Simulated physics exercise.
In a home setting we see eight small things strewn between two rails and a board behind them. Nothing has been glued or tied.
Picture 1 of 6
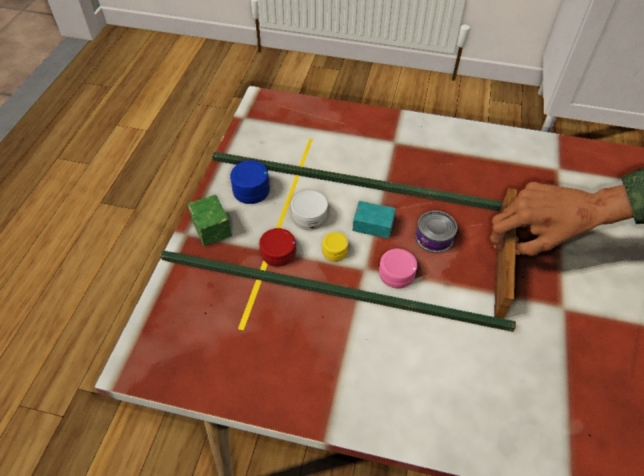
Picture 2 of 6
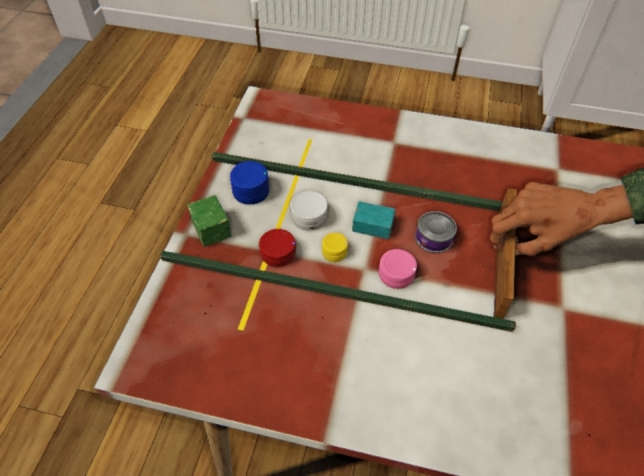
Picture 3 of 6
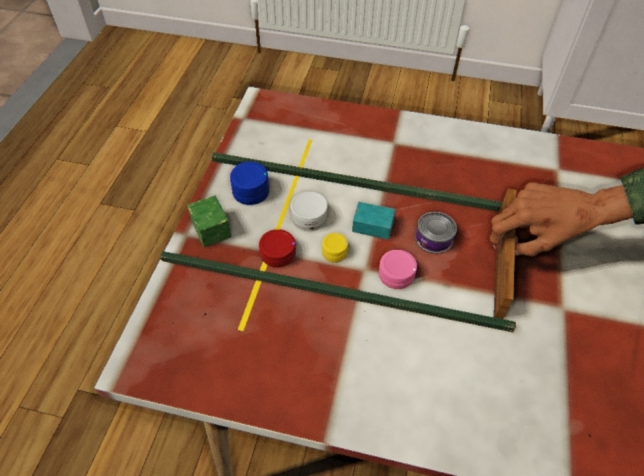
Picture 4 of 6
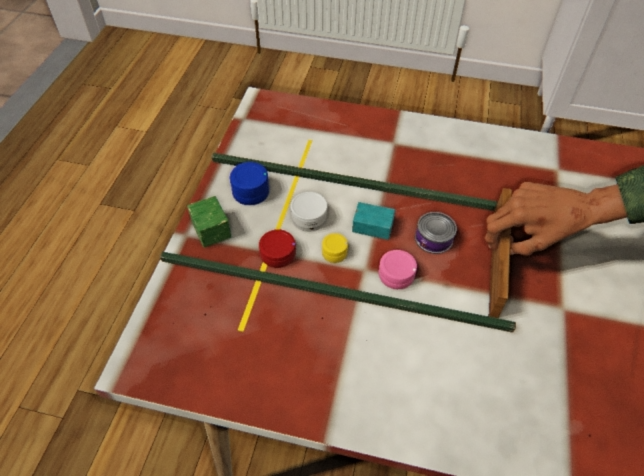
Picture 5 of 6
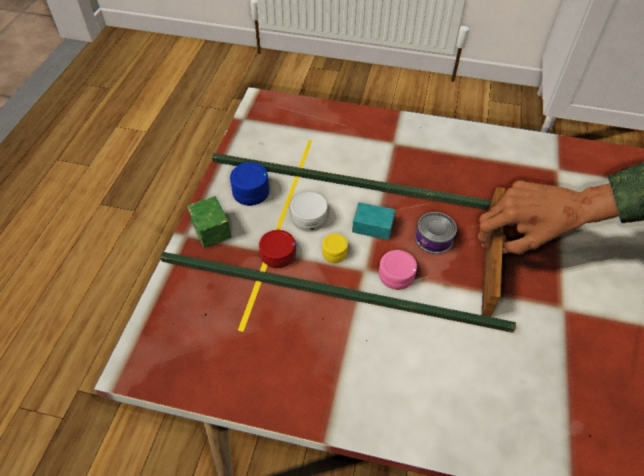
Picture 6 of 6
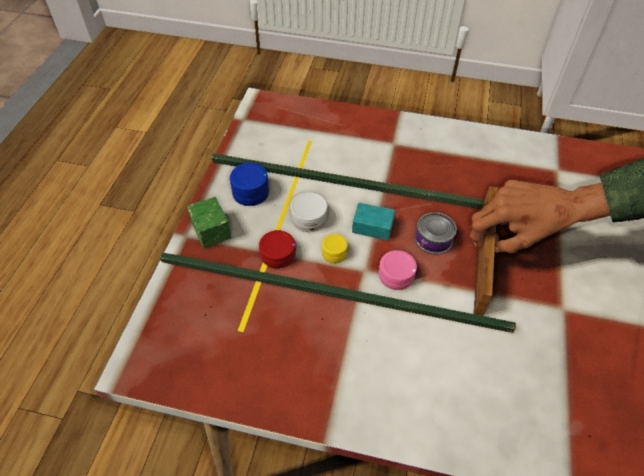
A hand holds a wooden board upright at the right end of two dark green rails on a red-and-white checked table, seen from above in a room with a wooden floor and radiator. Between the rails lie green and turquoise blocks, blue, white, red, yellow and pink lids, and a purple tin, with yellow tape crossing beneath. The board rests, then slides slightly left, while the objects and camera stay still.
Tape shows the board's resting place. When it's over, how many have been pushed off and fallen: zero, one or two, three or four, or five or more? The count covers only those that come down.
Overboard: Nil.
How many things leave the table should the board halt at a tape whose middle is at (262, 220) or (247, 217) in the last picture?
The counts: 2 and 2.
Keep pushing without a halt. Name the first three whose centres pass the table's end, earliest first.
The order goes the white tub, the green block, and then the turquoise block.
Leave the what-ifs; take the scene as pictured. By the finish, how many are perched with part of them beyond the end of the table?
That would be 2.
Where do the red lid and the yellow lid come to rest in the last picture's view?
Listed in order, first is (217, 244) and the other is (242, 225).
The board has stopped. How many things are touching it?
It touches 2.
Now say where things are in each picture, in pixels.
In the first frame, green block (210, 220); blue lid (250, 182); red lid (278, 247); board (506, 251); tape (281, 221).
In the second frame, blue lid (250, 183); purple tin (436, 232).
In the third frame, red lid (278, 248); yellow lid (335, 248).
In the fourth frame, green block (210, 222); pink lid (398, 270).
In the fifth frame, blue lid (250, 184); turquoise block (374, 221).
In the sixth frame, green block (210, 222); blue lid (250, 185); red lid (277, 249); board (486, 249); tape (280, 223).
A little later, none off yet; green block at rest near (210, 222); blue lid at rest near (250, 185); red lid at rest near (277, 249).
Next, none off yet; green block shifted a little near (190, 228); blue lid at rest near (246, 183); red lid shifted about its own width near (244, 244).
When it is over, the number that fall off is zero.
